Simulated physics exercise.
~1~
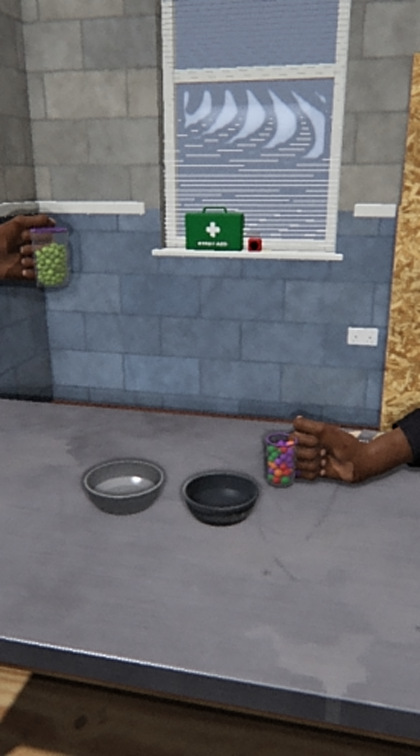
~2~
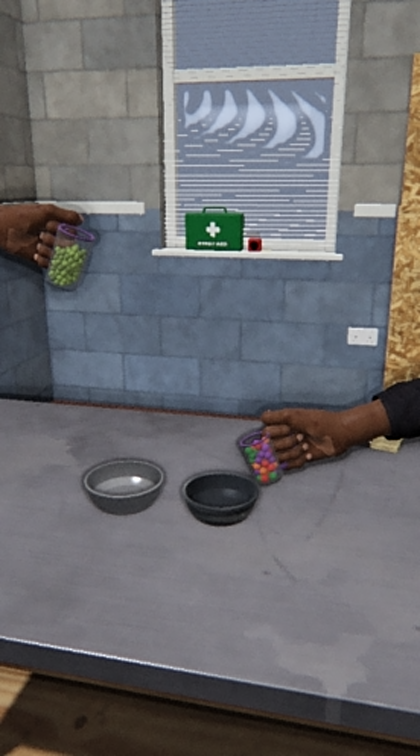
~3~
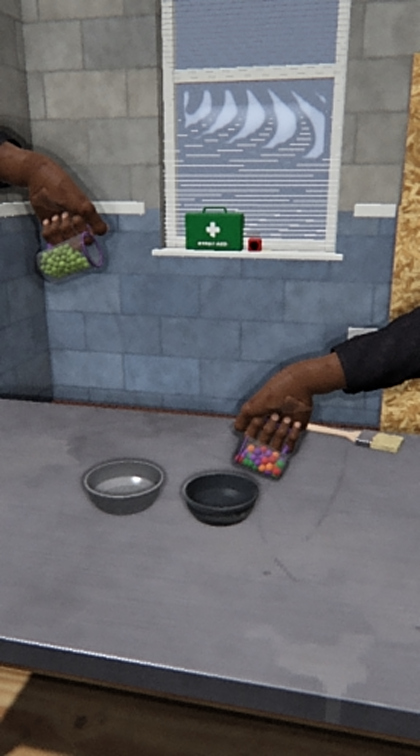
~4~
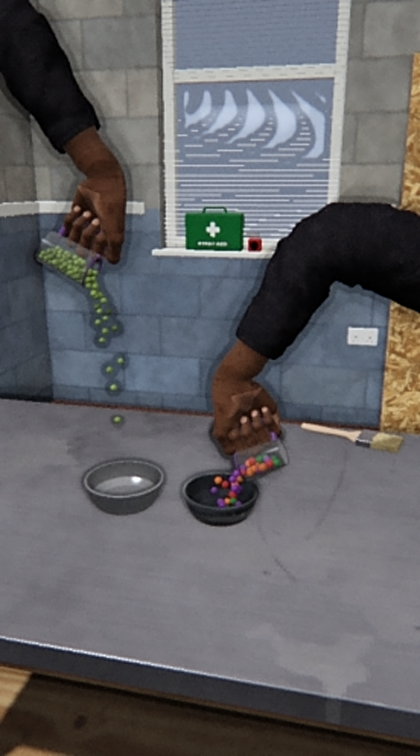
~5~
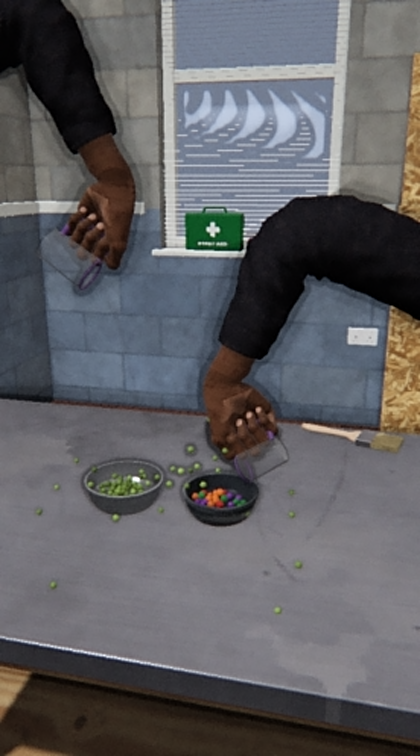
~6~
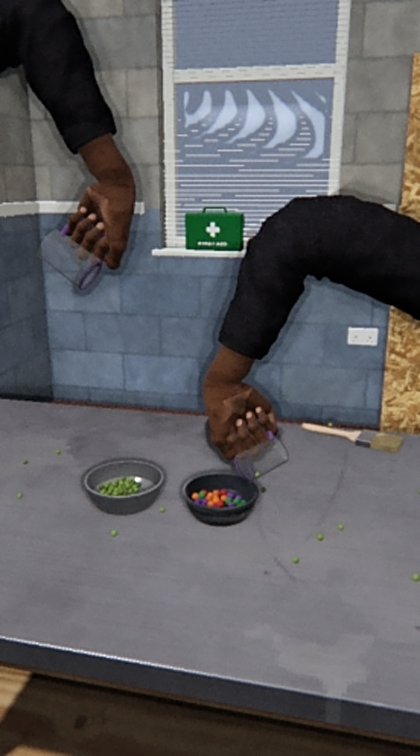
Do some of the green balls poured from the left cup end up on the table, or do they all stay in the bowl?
Several of the green balls end up scattered on the table, though most of them land in the left bowl.
In this clip, two hands tip clear cups of small balls over two bowls on a grey table, the left from higher up. Most green balls land in the left bowl while several scatter across the table, and the multicoloured ones all settle in the right bowl.
